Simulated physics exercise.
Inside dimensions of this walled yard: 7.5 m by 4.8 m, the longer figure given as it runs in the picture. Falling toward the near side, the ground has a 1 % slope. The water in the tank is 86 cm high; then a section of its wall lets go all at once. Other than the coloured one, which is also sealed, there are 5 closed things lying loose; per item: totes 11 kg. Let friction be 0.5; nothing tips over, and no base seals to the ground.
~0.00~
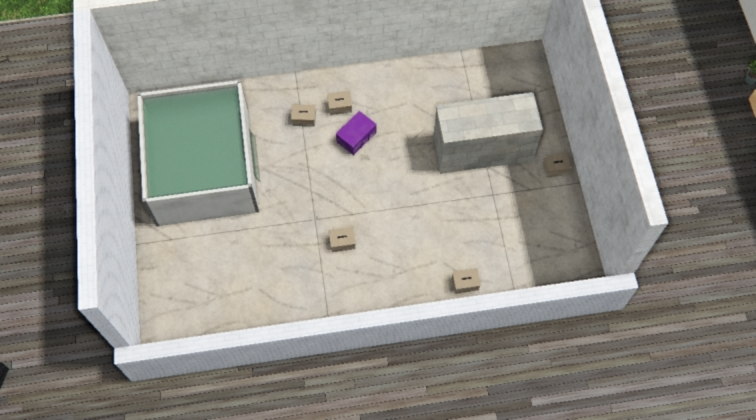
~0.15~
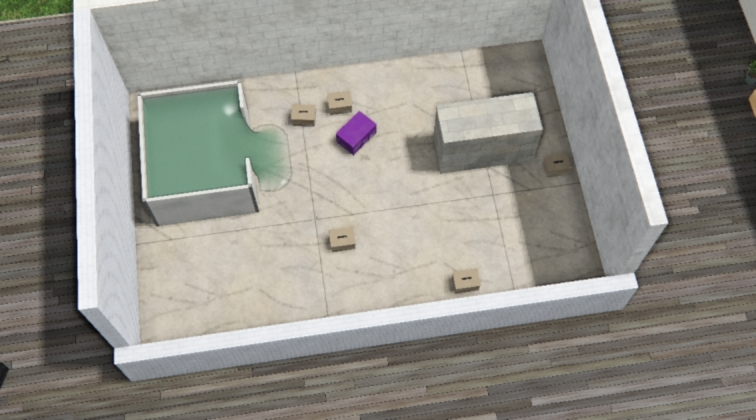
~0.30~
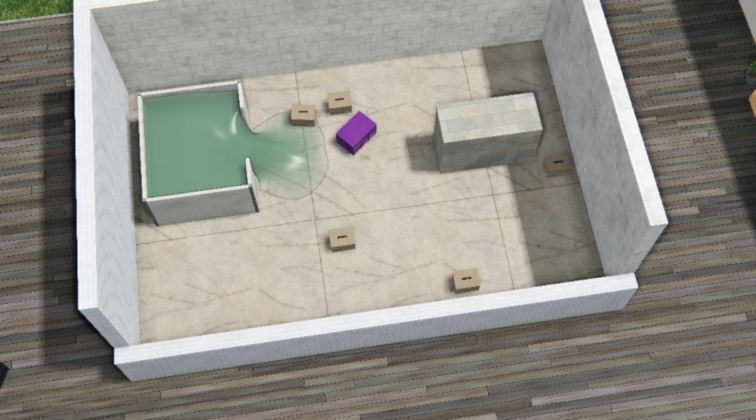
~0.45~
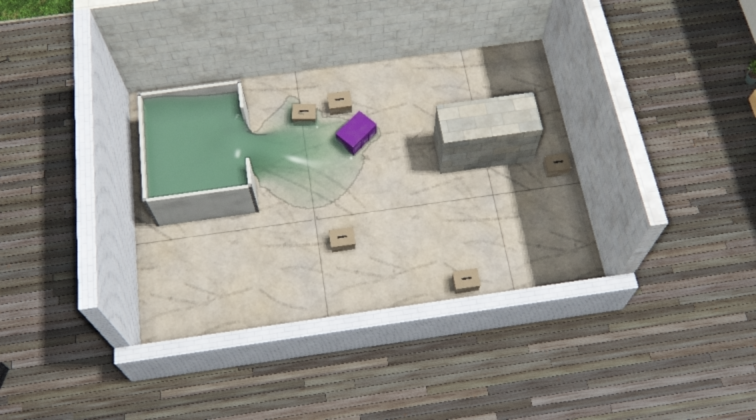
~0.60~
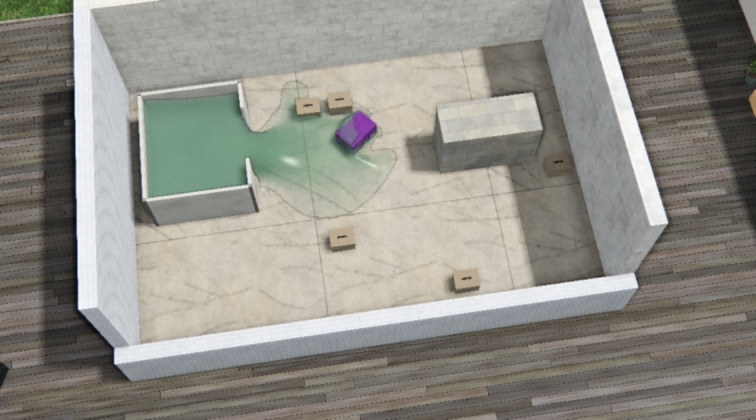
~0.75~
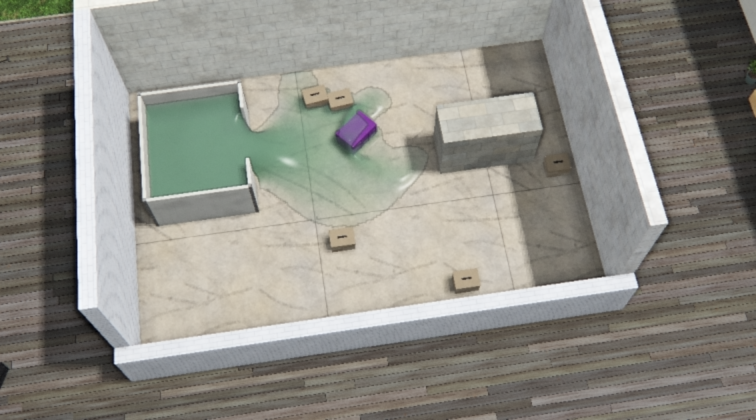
Green water pours through a gap in the tank, spreads around the purple crate and nudges a small box.
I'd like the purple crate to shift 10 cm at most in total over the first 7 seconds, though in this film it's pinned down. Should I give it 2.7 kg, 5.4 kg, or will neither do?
Answer: Neither will do.
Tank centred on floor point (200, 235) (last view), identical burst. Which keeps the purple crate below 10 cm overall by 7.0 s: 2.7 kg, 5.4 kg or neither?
For that case: Both fail.
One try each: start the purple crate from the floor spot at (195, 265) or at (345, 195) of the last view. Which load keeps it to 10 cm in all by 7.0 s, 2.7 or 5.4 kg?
Well, the little one does for the first, nothing does it for the second.
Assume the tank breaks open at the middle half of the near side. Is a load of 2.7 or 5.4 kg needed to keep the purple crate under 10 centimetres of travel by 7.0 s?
Note: Low mass sufficient.
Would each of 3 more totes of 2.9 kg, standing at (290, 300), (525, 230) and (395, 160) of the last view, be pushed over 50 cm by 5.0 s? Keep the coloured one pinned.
In order: Not as far, then farther, then farther.
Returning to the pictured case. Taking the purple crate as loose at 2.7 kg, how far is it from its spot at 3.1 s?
It would be some 300 cm from its spot.
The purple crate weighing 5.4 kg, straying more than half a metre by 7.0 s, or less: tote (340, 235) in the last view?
Below the mark.
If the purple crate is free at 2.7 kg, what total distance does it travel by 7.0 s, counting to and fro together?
All together it comes to about 700 cm.
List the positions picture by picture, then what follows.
The purple crate at (356, 129) rests on the ground; water covers 3.2 m2; 0 of 6 have shifted, in the first picture.
The purple crate at (356, 129) rests on the ground; water covers 3.8 m2; 0 of 6 have shifted, in the second picture.
The purple crate at (356, 129) rests on the ground; water covers 4.8 m2; 0 of 6 have shifted, in the third picture.
The purple crate at (356, 129) rests on the ground; 5.8 m2 under water; 0 of 6 have shifted, in the fourth picture.
The purple crate at (356, 129) rests on the ground; water covers 6.9 m2; 1 of 6 have shifted, in the fifth picture.
The purple crate at (356, 129) rests on the ground; 8.5 m2 under water; 1 of 6 have shifted, in the sixth picture.
After 1.4 s the purple crate would be 326 cm from its start with 2.7 kg and 303 cm from its start with 5.4 kg; 3 cm of water round it then.
After 3.1 s the purple crate would be 324 cm from its start with 2.7 kg and 327 cm from its start with 5.4 kg; 19 cm of water round it then.
After 4.9 s the purple crate would be 249 cm from its start with 2.7 kg and 284 cm from its start with 5.4 kg; 10 cm of water round it then.
After 7.0 s the purple crate would be 180 cm from its start with 2.7 kg and 181 cm from its start with 5.4 kg; 10 cm of water round it then.
